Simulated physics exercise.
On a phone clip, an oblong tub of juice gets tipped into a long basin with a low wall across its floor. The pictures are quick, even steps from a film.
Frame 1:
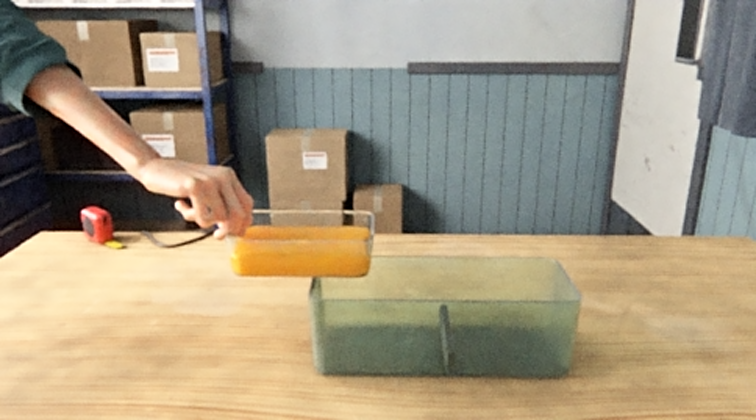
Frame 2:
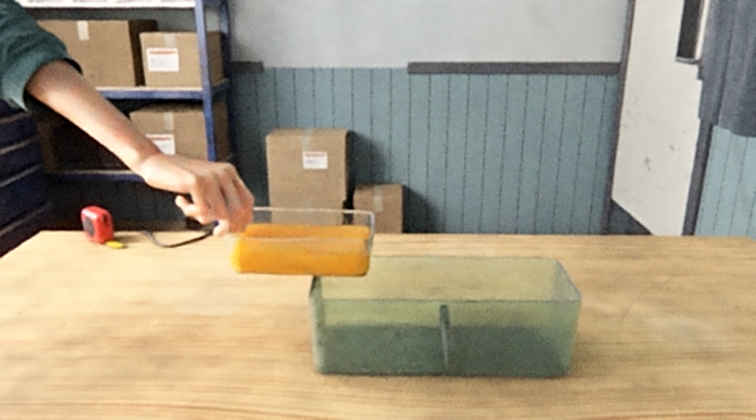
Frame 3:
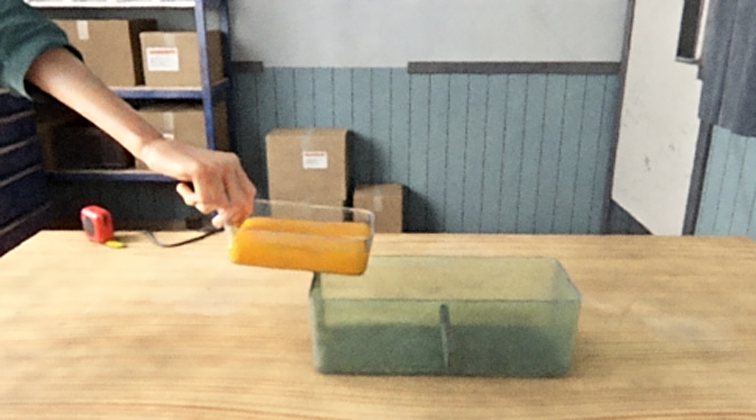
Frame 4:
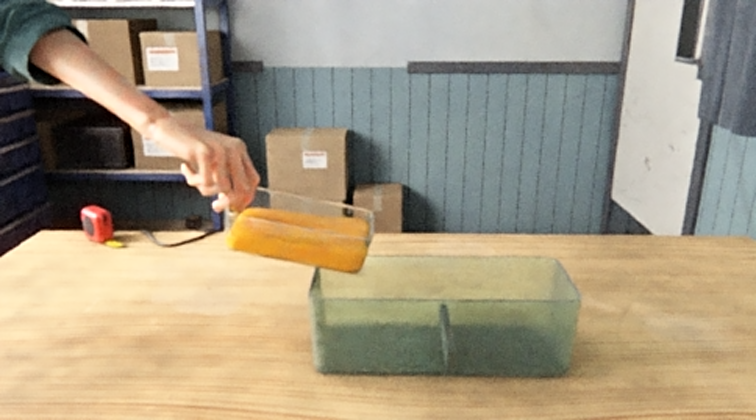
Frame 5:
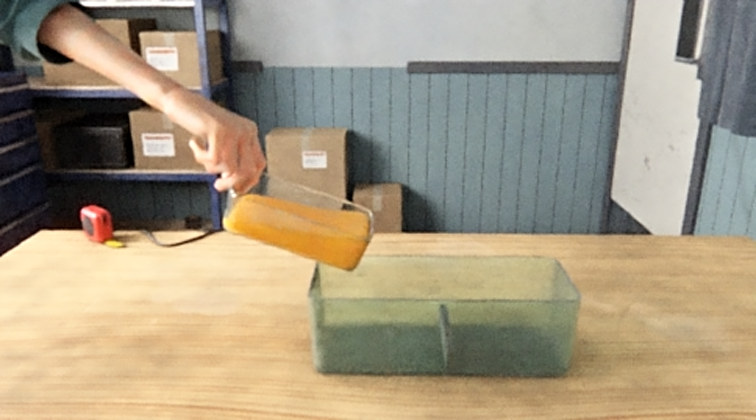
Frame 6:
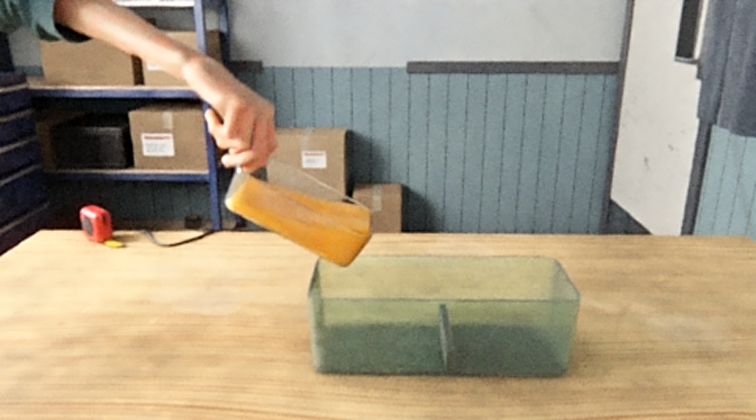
At first, a hand reaching in from the left holds a clear oblong tub of orange juice level above the left end of a long green basin with a low wall across its floor. Then the hand lifts the tub's left end, slowly at first, until the tub slants clearly down to the right.
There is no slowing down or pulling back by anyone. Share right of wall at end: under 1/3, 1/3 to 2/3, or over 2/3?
1/3 to 2/3.
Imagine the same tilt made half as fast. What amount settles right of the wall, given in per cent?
Close to 25 in a hundred.
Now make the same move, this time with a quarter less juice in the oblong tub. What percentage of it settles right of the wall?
About 55 per cent.
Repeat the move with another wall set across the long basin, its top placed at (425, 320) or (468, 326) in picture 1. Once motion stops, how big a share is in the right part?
75 per cent first, then 25 per cent.
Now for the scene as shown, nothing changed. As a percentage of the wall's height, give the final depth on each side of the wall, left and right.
Left near 20; right near 50.
A moment on, the tilt is 85° and 11 per cent is still to pour, 25 is left of the wall and 1 right of it.
Next, the tilt is 97° and 0 per cent is still to pour, 23 is left of the wall and 65 right of it.
Then the tilt is 97° and 0 per cent is still to pour, 30 is left of the wall and 59 right of it.
Later the tilt is 97° and 0 per cent is still to pour, 31 is left of the wall and 59 right of it.
In the end 32 per cent lies left of the wall, 59 right of it and 10 outside.
